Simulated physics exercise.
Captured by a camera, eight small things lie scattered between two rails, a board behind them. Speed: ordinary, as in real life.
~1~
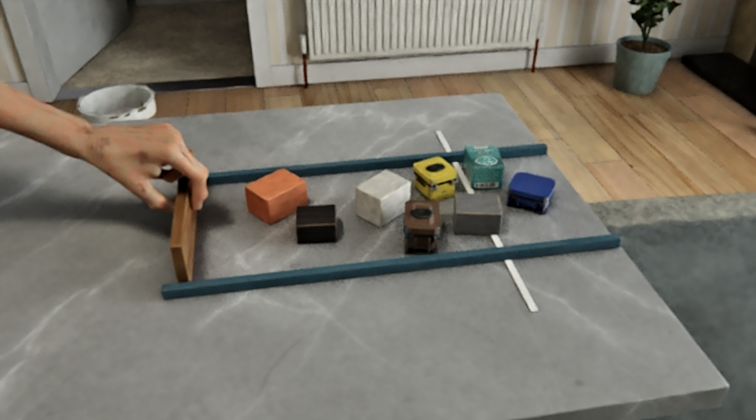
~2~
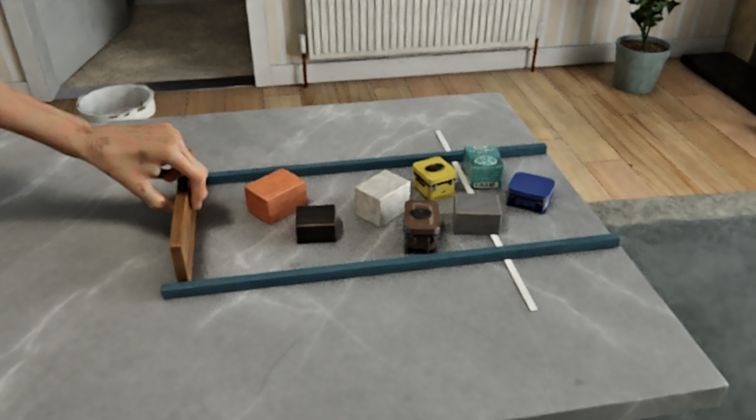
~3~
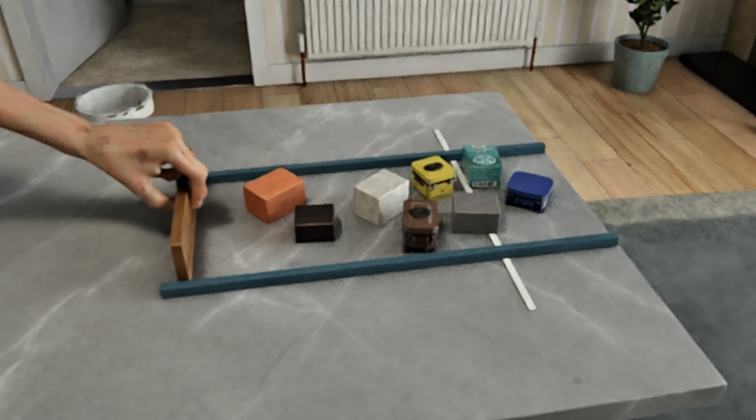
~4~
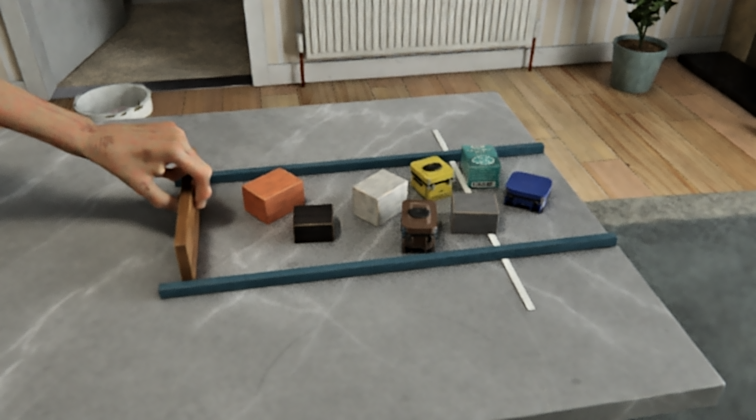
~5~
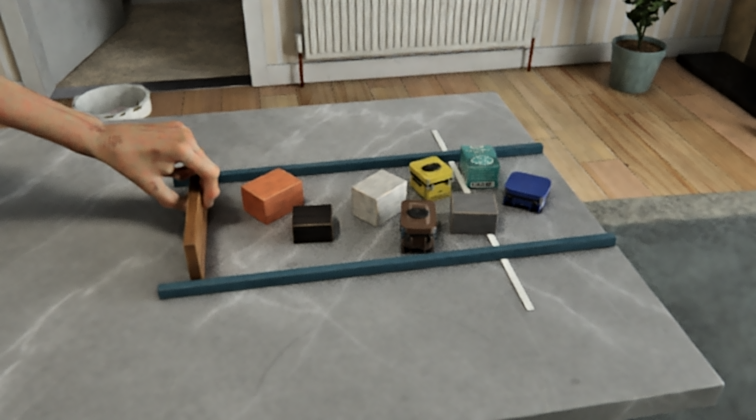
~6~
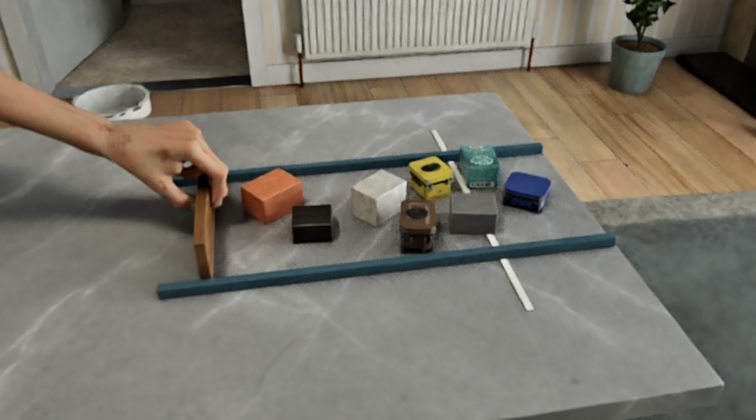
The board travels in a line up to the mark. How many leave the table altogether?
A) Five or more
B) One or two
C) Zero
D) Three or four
Answer: C.
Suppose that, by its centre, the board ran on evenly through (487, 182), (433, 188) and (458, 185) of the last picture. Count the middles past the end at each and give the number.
Counts: 1, 0, 0.
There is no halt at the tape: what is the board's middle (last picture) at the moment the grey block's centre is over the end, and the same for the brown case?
First near (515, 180), second near (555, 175).
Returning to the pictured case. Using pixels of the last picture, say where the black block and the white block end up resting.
Positions - first (499, 207), then (519, 181).
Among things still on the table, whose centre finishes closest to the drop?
That would be the turquoise box, the foremost.
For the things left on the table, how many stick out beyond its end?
2.
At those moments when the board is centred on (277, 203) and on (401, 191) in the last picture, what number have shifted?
1, then 7.
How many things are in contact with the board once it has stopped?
It touches 3.
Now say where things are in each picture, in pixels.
In the first frame, blue case (531, 193); turquoise box (483, 167); grey block (477, 214); board (187, 213); tape (477, 204).
In the second frame, turquoise box (483, 167); black block (316, 224).
In the third frame, grey block (475, 213); orange block (275, 195).
In the fourth frame, blue case (528, 192); white block (380, 197).
In the fifth frame, turquoise box (479, 166); brown case (418, 226).
In the sixth frame, blue case (526, 192); turquoise box (479, 166); grey block (473, 213); board (206, 210); tape (473, 203).
Soon after, none off yet; blue case at rest near (526, 192); turquoise box at rest near (479, 166); grey block at rest near (473, 213).
Then, none off yet; blue case at rest near (526, 192); turquoise box moved a little near (491, 165); grey block moved a little near (491, 214).
At rest, the number that fall off is zero.
